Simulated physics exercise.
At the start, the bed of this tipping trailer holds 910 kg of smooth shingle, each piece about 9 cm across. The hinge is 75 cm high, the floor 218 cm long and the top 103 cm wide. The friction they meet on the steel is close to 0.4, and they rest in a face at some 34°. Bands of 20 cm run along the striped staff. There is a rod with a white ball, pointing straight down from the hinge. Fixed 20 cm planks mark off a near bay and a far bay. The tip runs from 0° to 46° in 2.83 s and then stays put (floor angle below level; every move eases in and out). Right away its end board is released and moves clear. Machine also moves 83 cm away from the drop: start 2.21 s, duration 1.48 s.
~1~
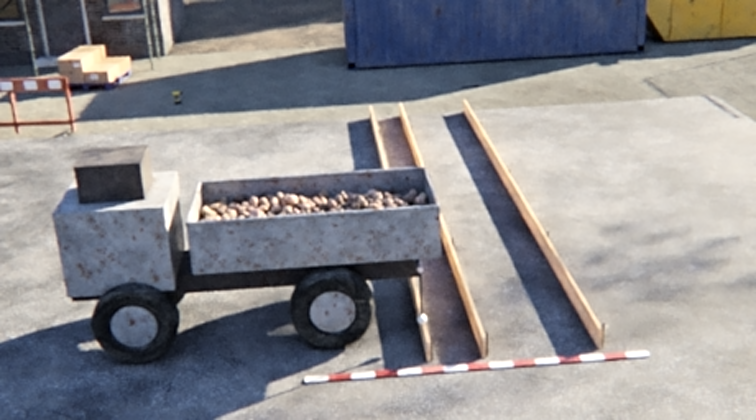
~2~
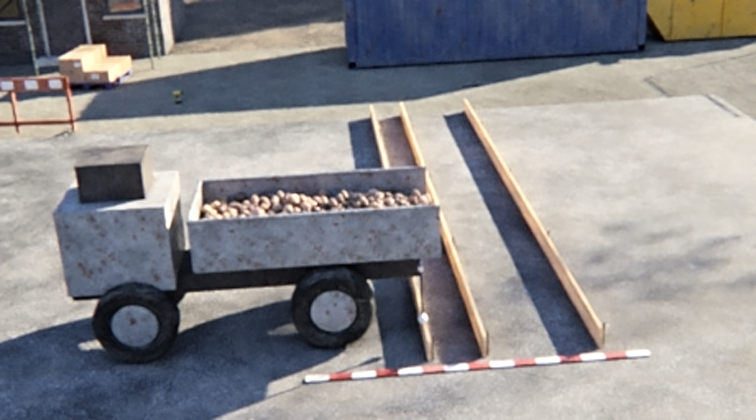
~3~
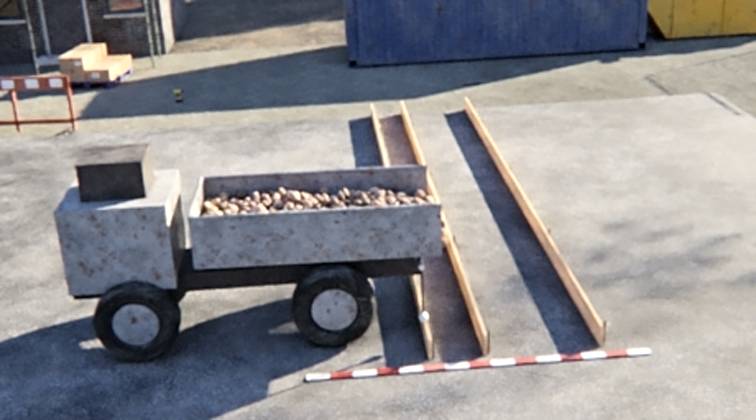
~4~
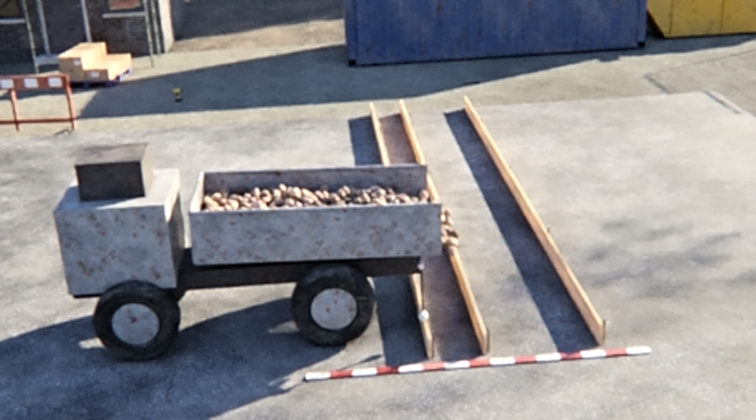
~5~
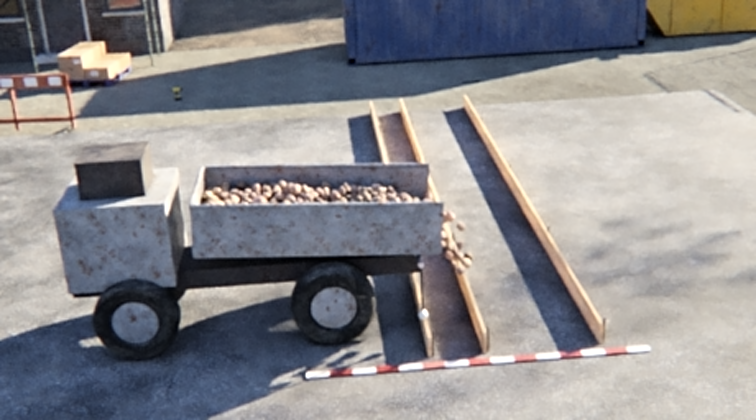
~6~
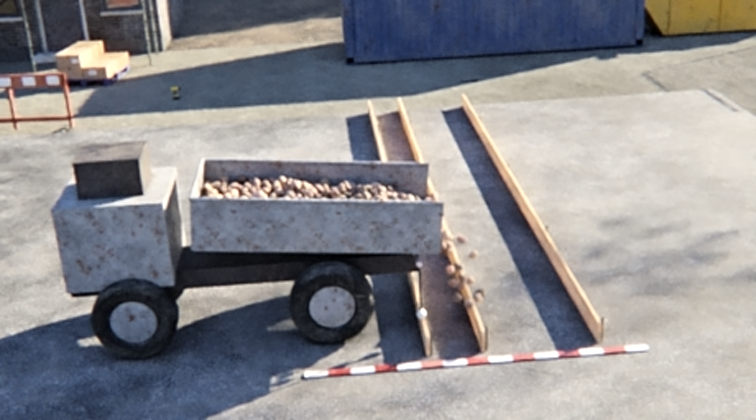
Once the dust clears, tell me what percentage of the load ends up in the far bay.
I would put it at 70 %.
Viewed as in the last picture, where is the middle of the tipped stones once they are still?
The resting stones are centred at roughly (504, 292).
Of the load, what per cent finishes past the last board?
0 per cent or so.
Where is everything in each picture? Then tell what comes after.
Lip at (440, 256), floor tilted 0°, highest stones at (297, 203), in the first picture.
The bed is at 0°, its lip at (441, 256); the top of the load is at (289, 202), in the second picture.
The bed is at 1°, its lip at (442, 254); the top of the load is at (274, 200); 1 % has left, in the third picture.
Lip at (441, 254), floor tilted 2°, highest stones at (255, 198); 2 % has left, in the fourth picture.
The bed is at 4°, its lip at (442, 253); the top of the load is at (236, 193); 3 % has left, in the fifth picture.
Lip at (440, 253), floor tilted 5°, highest stones at (232, 189); 4 % has left, in the sixth picture.
A little later the floor is at 39°; 53 % in the bed, 20 % in the near bay, 26 % in the far bay; the foremost stones are at (552, 302).
Then the floor is at 46°; 0 % in the bed, 29 % in the near bay, 69 % in the far bay, 1 % past the last board; the foremost stones are at (602, 295).
Later still the floor is at 46°; 0 % in the bed, 28 % in the near bay, 70 % in the far bay, 1 % past the last board; the foremost stones are at (626, 290).
In the end the floor is at 46°; 0 % in the bed, 28 % in the near bay, 70 % in the far bay, 1 % past the last board; the foremost stones are at (626, 290).
